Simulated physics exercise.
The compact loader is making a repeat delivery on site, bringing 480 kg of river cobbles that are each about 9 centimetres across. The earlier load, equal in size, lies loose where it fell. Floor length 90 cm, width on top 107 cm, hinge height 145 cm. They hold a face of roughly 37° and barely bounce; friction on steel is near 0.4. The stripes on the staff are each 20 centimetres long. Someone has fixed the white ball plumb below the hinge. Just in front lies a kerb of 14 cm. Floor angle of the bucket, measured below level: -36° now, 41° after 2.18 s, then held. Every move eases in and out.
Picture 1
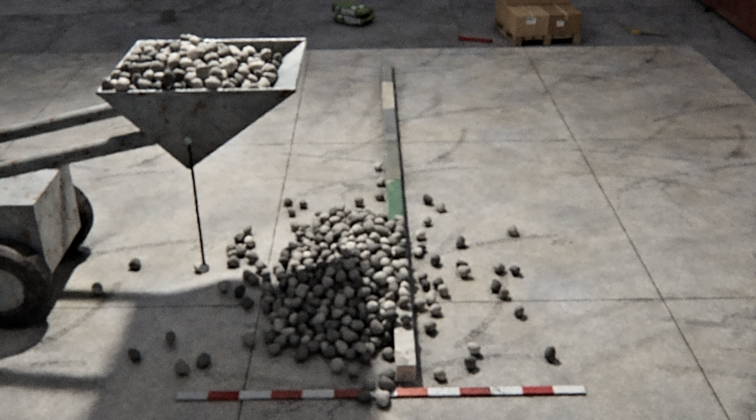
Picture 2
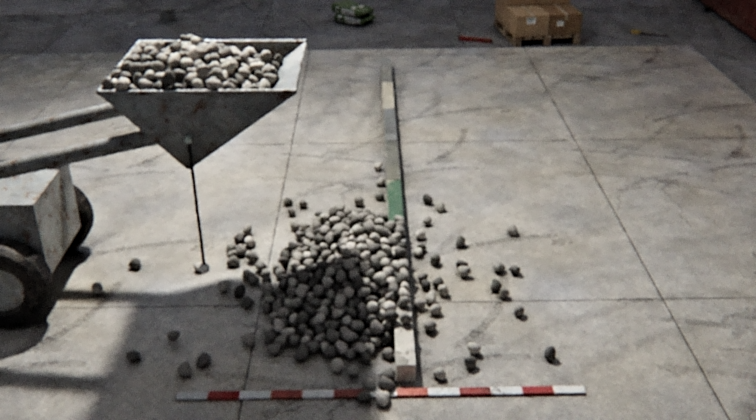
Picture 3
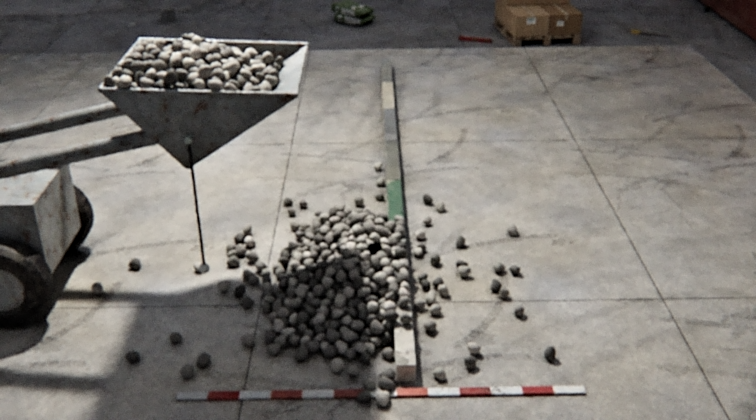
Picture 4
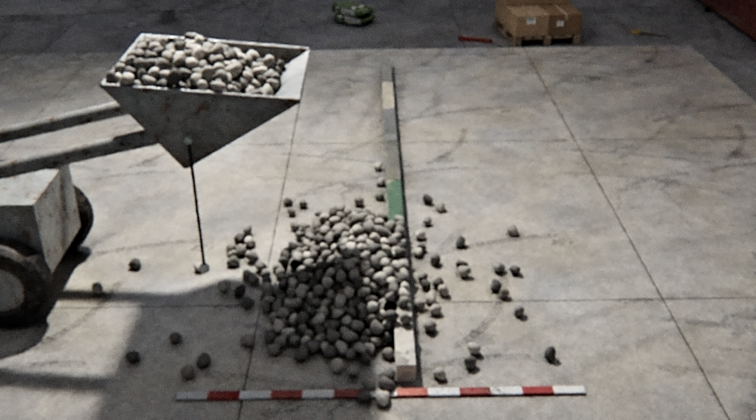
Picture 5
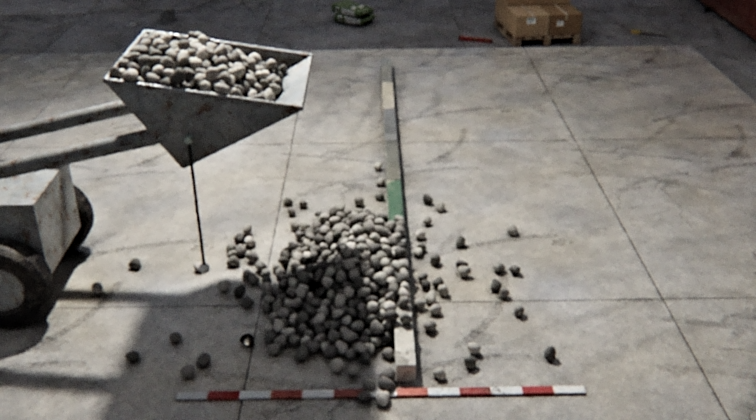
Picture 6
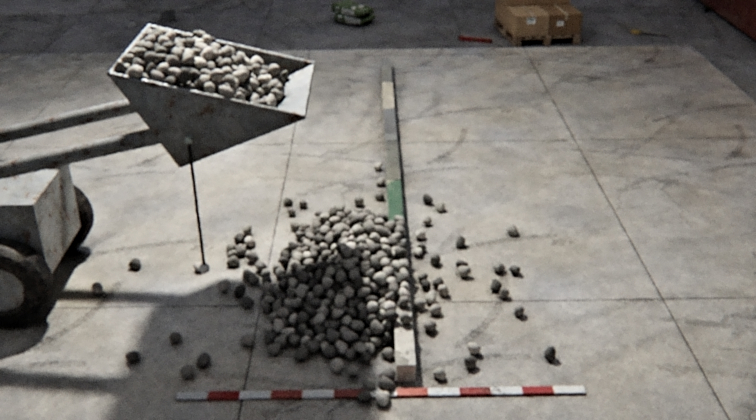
A loaded metal bucket on a machine's arms gradually tilting down to the right, beside a loose heap of grey cobbles.
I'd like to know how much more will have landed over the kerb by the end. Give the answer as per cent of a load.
Roughly 15 in every hundred.
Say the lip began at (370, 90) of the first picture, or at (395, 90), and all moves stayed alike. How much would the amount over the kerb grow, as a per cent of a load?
Some 75 percent, and then 95 percent.
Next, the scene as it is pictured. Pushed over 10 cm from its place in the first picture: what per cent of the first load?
Roughly 15 percent.
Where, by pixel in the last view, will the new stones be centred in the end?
The middle lies near (337, 264) in the last picture.
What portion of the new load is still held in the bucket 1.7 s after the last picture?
Some 10 %, roughly, is held.
Then, 1.0 s after the last picture the floor is at 29°; in per cent of one load, 85 in the bucket, 111 on this side of the kerb, 5 over the kerb; the foremost stones are at (506, 279).
Then, 1.7 s after the last picture the floor is at 41°; in per cent of one load, 11 in the bucket, 180 on this side of the kerb, 10 over the kerb; the foremost stones are at (508, 280).
Then, 2.0 s after the last picture the floor is at 41°; in per cent of one load, 0 in the bucket, 185 on this side of the kerb, 16 over the kerb; the foremost stones are at (521, 285).
Then, 4.7 s after the last picture the floor is at 41°; in per cent of one load, 0 in the bucket, 181 on this side of the kerb, 20 over the kerb; the foremost stones are at (536, 290). Net gain over the kerb, 15.
